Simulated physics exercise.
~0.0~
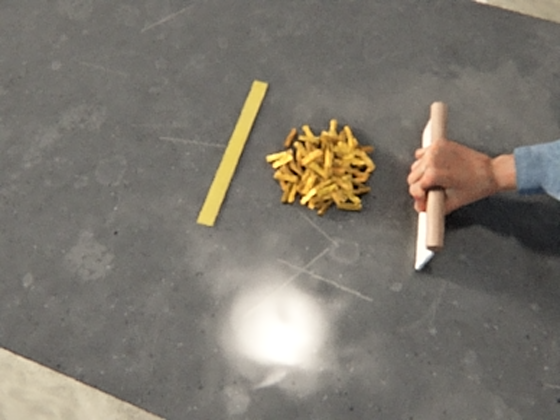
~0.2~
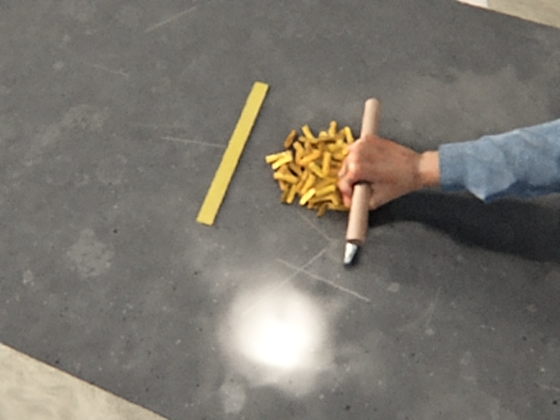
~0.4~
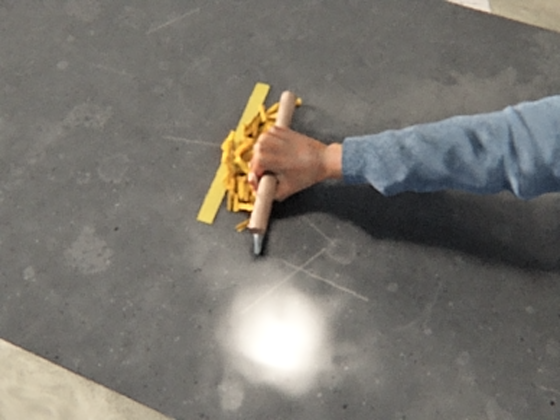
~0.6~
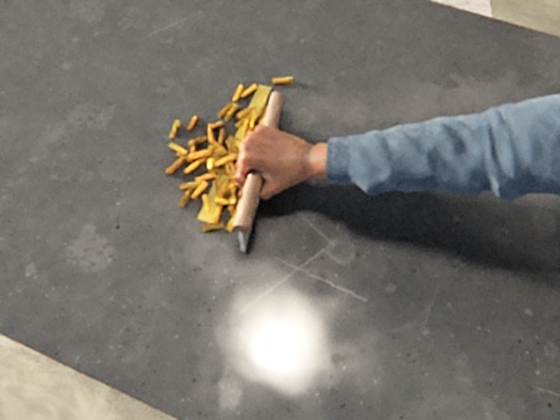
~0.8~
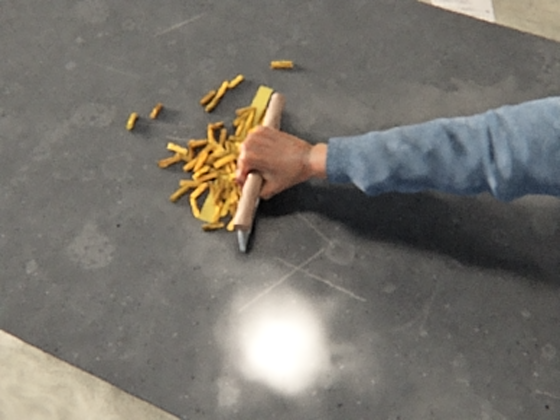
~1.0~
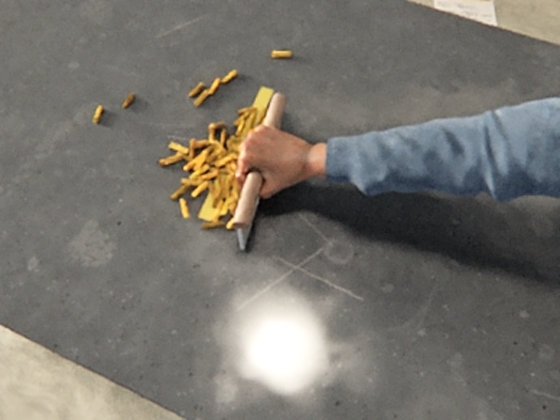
To begin with, a loose heap of short yellow-brown pieces lies on a dark grey surface, between a flat yellow strip on the left and a hand in a blue sleeve gripping a long scraper on the right. The hand moves the scraper left until it reaches the heap, then pushes the pieces against and over the strip. The scraper stops at the strip, while pieces spill past and scatter leftwards. In the end, many pieces remain clustered on and around the strip, with several strays lying farther off, as the hand holds still.
